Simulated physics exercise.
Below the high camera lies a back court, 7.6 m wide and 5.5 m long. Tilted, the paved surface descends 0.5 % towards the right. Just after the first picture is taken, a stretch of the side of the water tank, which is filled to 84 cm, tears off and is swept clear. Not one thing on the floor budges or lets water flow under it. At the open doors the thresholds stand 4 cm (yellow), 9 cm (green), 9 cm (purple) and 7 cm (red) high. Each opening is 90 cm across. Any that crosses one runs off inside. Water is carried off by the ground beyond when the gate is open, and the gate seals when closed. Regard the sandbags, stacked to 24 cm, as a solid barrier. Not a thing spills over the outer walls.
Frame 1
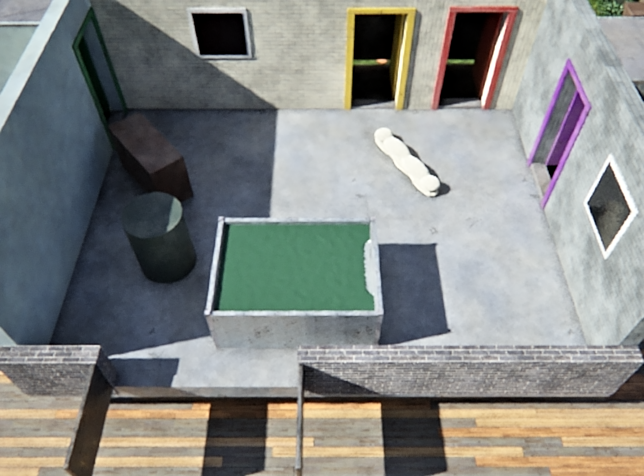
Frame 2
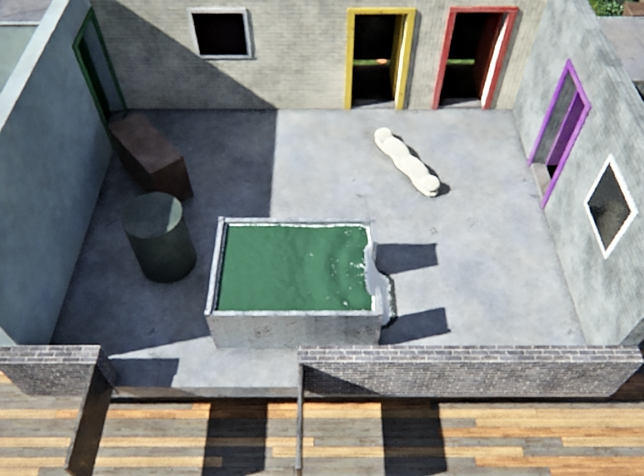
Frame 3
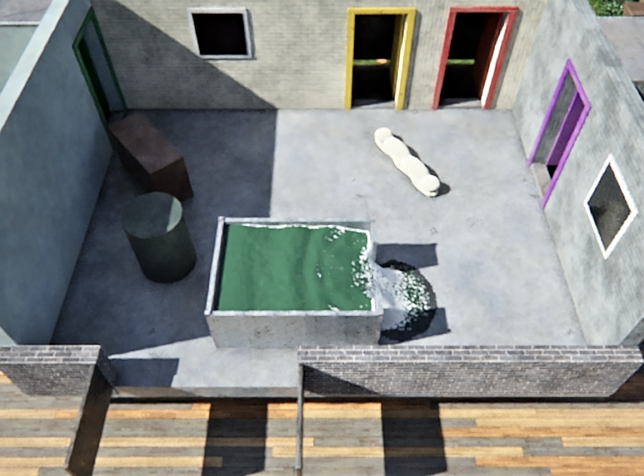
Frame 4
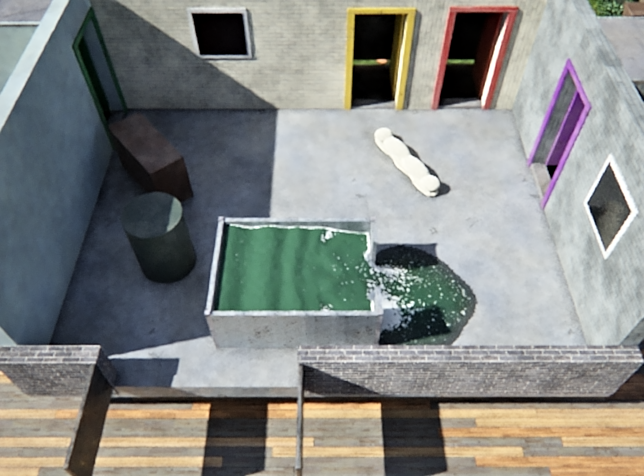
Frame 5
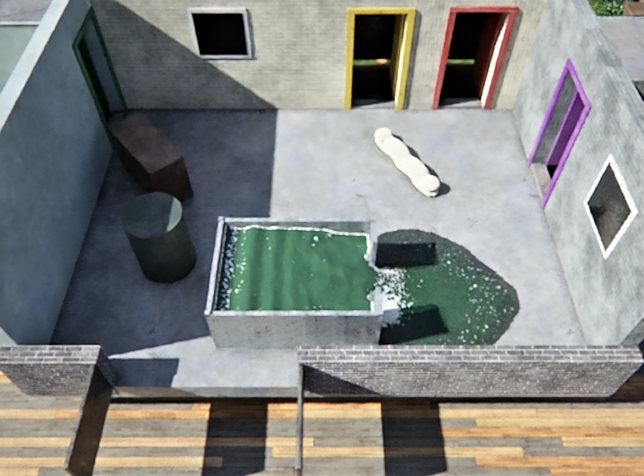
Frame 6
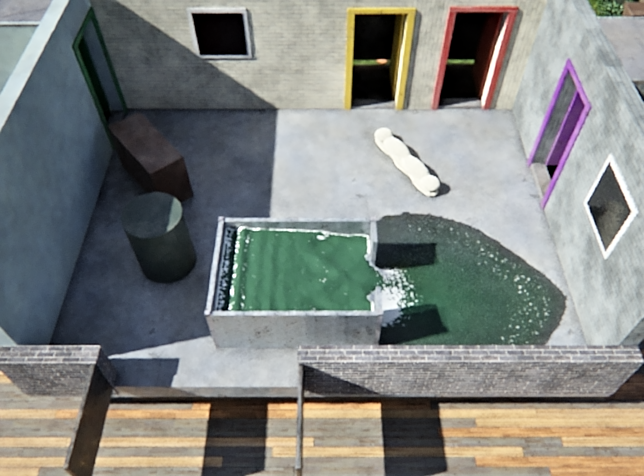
The footage shows a walled courtyard from above, where green water in a rectangular tank bursts through an opening in its right side, pours onto the grey floor and spreads rightward in a widening, foam-flecked pool below the pale sandbags.
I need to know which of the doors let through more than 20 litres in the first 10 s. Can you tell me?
My prediction: At the yellow door the amount will overshoot the limit; at the green door the amount will not overshoot the limit; at the purple door the amount will overshoot the limit; at the red door the amount will overshoot the limit.
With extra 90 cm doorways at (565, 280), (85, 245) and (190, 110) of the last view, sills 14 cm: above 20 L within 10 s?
First doorway gets there, second falls short, third falls short.
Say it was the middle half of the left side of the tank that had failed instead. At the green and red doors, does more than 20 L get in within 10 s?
Outcome at green: Not exceeded; outcome at red: Not exceeded.
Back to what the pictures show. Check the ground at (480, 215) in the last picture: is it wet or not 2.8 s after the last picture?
Soaked.
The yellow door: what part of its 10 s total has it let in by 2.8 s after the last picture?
By that time, around 0 per cent.
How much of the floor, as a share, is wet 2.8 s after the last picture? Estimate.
35 %.
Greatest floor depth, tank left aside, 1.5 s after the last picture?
Max around 44 cm.
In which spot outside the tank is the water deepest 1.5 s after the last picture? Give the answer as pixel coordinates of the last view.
Close to (538, 358).
Then, 0.7 s after the last picture water covers 25 % of the floor and is deepest (52 cm) near (580, 370); yellow door not reached, green door not reached, purple door 6 cm at the sill, 0 L in, red door not reached.
Then, 1.5 s after the last picture water covers 30 % of the floor and is deepest (44 cm) near (538, 358); yellow door not reached, green door not reached, purple door 16 cm at the sill, 8 L in, red door not reached.
Then, 2.8 s after the last picture water covers 35 % of the floor and is deepest (28 cm) near (503, 113); yellow door 1 cm at the sill, 0 L in, green door not reached, purple door 13 cm at the sill, 26 L in, red door 19 cm at the sill, 15 L in.
Then, 5.3 s after the last picture water covers 60 % of the floor and is deepest (22 cm) near (514, 119); yellow door 9 cm at the sill, 26 L in, green door not reached, purple door 10 cm at the sill, 34 L in, red door 19 cm at the sill, 191 L in.
Then, 9.3 s after the last picture water covers 85 % of the floor and is deepest (14 cm) near (520, 138); yellow door 7 cm at the sill, 76 L in, green door 8 cm at the sill, 0 L in, purple door 13 cm at the sill, 39 L in, red door 13 cm at the sill, 330 L in.
